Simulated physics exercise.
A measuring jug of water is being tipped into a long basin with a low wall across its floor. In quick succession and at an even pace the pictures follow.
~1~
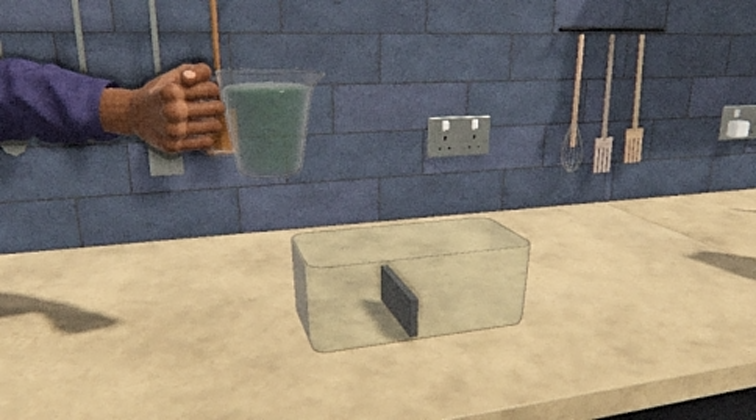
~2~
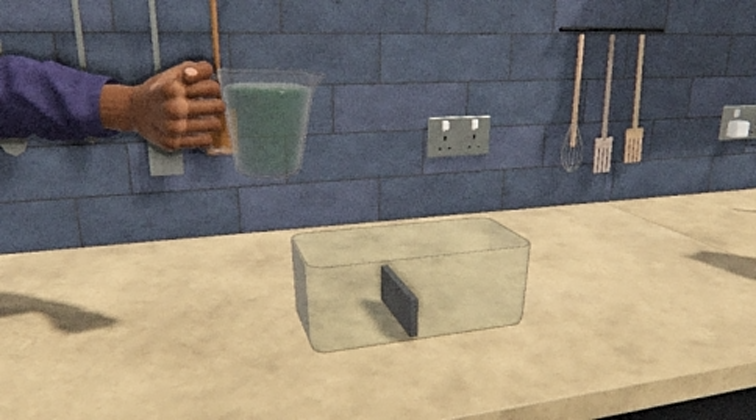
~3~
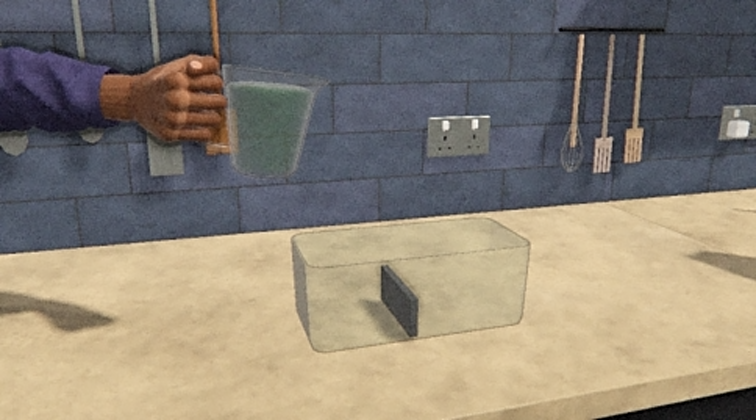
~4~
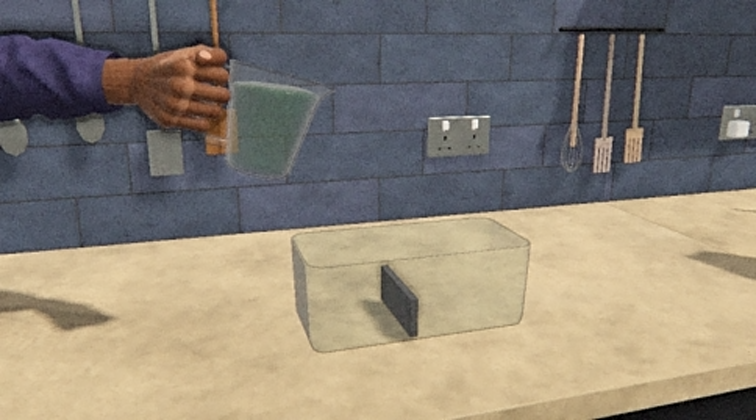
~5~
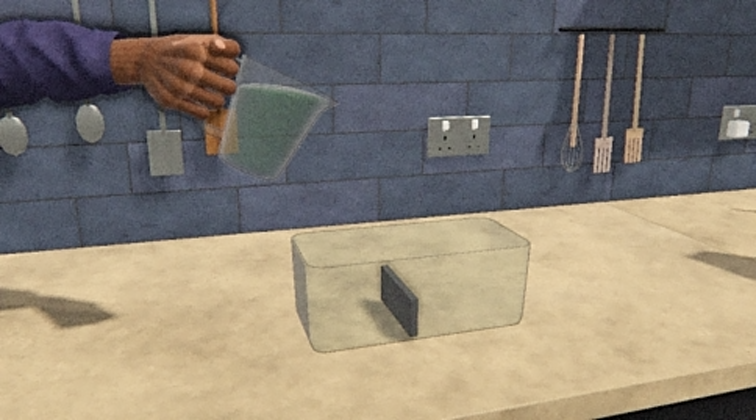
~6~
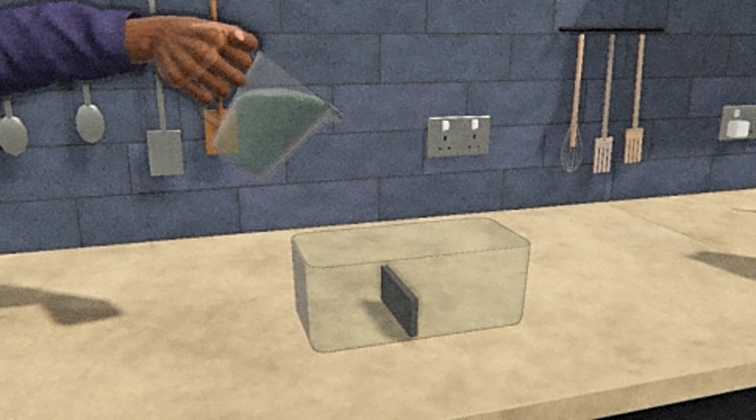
A hand held a clear jug of greenish water above a long see-through basin with a low dark wall inside, then tilted it to the right, gradually at first and then more steeply.
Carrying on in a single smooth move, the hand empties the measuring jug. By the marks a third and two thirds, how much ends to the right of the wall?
My call is that the right side misses a third.
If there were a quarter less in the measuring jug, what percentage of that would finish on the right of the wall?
Around 5 percent, more or less.
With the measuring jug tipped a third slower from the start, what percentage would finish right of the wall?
Roughly 10 percent.
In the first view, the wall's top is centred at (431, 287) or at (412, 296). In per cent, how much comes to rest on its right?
15 %, then 15 %.
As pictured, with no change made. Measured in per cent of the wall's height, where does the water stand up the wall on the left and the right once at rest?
Near 60 in a hundred to the left, 0 to the right.
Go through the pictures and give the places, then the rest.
In the first picture, tilt 0°; pouring edge (324, 72); surface from (223, 88) to (309, 86); the long basin's rim runs from (299, 252) to (510, 231); the wall's top is at (398, 282).
In the second picture, tilt 2°; pouring edge (325, 74); surface from (223, 86) to (309, 87).
In the third picture, tilt 7°; pouring edge (329, 79); surface from (226, 84) to (313, 89).
In the fourth picture, tilt 15°; pouring edge (334, 89); surface from (232, 84) to (318, 92).
In the fifth picture, tilt 26°; pouring edge (339, 102); surface from (236, 90) to (324, 97).
In the sixth picture, tilt 39°; pouring edge (341, 119); surface from (229, 110) to (331, 108); 1 per cent is over the edge.
A moment on, the measuring jug is tipped right over and 36 per cent is still to pour, 28 is left of the wall and 3 right of it.
Next, the measuring jug is tipped right over and 2 per cent is still to pour, 81 is left of the wall and 4 right of it.
Then the measuring jug is tipped right over and 0 per cent is still to pour, 85 is left of the wall and 6 right of it.
Later the measuring jug is tipped right over and 0 per cent is still to pour, 85 is left of the wall and 7 right of it.
In the end 85 per cent lies left of the wall, 7 right of it and 8 outside.
